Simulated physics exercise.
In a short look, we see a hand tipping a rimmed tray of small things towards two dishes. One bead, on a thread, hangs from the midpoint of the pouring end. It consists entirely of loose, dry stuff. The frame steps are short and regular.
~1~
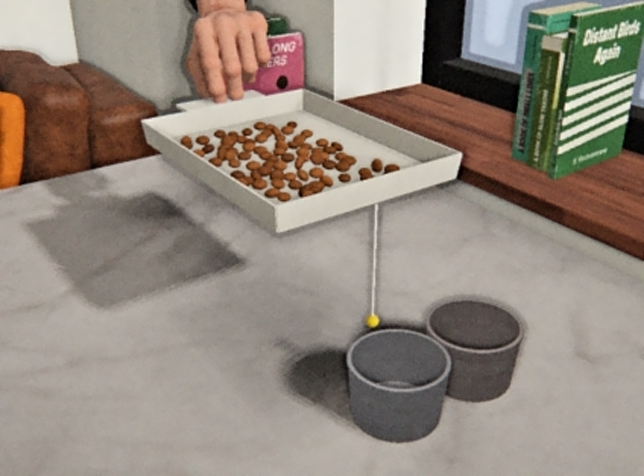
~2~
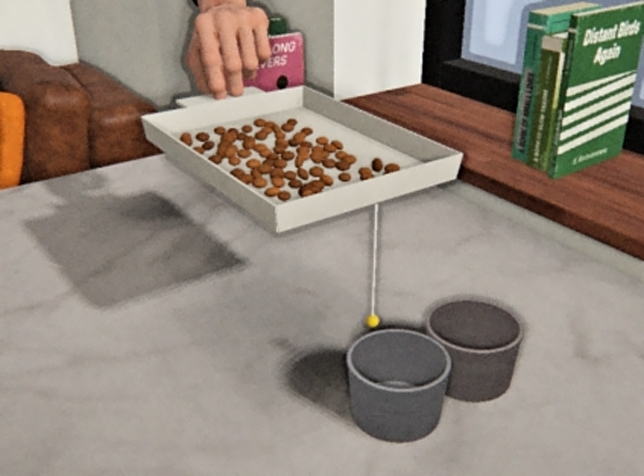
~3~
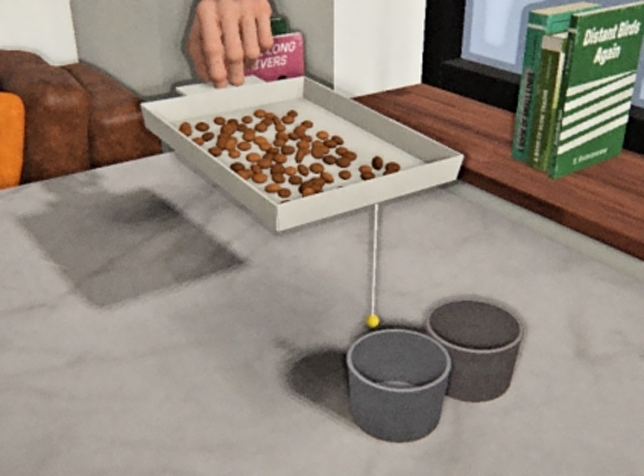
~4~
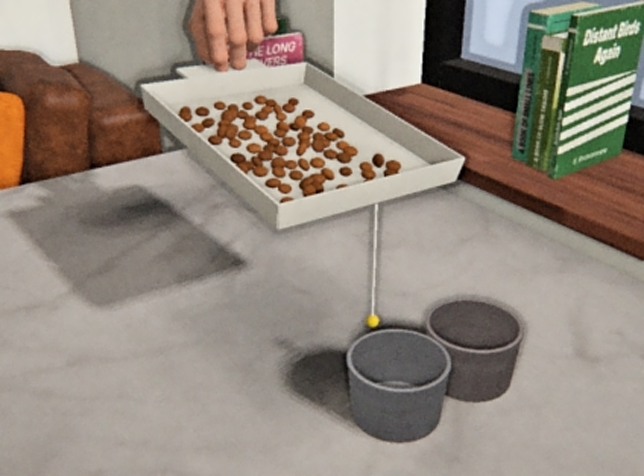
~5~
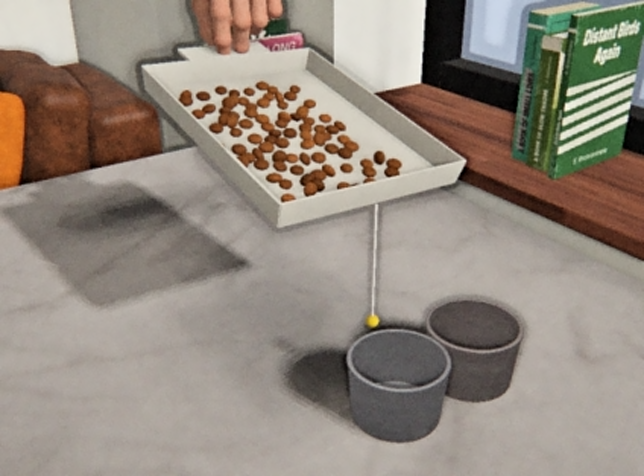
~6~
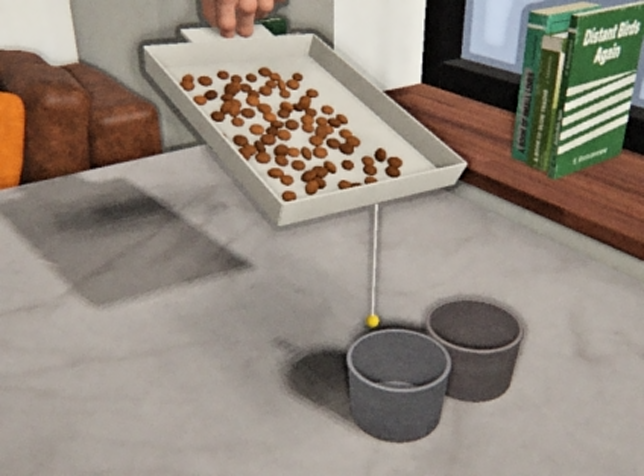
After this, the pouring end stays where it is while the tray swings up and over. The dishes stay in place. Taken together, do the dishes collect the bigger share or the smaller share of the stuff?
Majority caught.
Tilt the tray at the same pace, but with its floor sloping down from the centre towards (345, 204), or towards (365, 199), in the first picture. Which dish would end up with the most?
It would be the left-side one to begin with, and after that the left-side one.
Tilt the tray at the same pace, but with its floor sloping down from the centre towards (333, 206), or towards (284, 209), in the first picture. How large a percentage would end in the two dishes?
Roughly 20 percent, then 0 percent.
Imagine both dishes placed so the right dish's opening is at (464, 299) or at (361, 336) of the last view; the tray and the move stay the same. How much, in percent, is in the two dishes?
Close to 30 in a hundred first, close to 0 in a hundred second.
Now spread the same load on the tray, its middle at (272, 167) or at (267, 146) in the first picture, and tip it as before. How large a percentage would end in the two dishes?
Around 80 percent the first time and around 80 percent the second time.
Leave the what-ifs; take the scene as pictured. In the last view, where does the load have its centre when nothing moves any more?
The centre comes to rest near (429, 400).
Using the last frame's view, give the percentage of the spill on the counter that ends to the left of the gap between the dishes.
I'd put it at around 30 per cent.
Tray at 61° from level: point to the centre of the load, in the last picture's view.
The middle of the pieces shows up near (377, 159).
Just after the last frame, tray tipped steeply; every one on the tray.
A moment on, tray tipped right over; the larger part on the tray; just a few in the left dish; about a tenth in the right dish; just a few outside both; about a tenth in the air.
Further on, tray tipped past a quarter turn; roughly a third in the left dish; roughly a third in the right dish; roughly a quarter outside both.
When it is over, tray tipped past a quarter turn; roughly a third in the left dish; roughly a third in the right dish; roughly a quarter outside both.
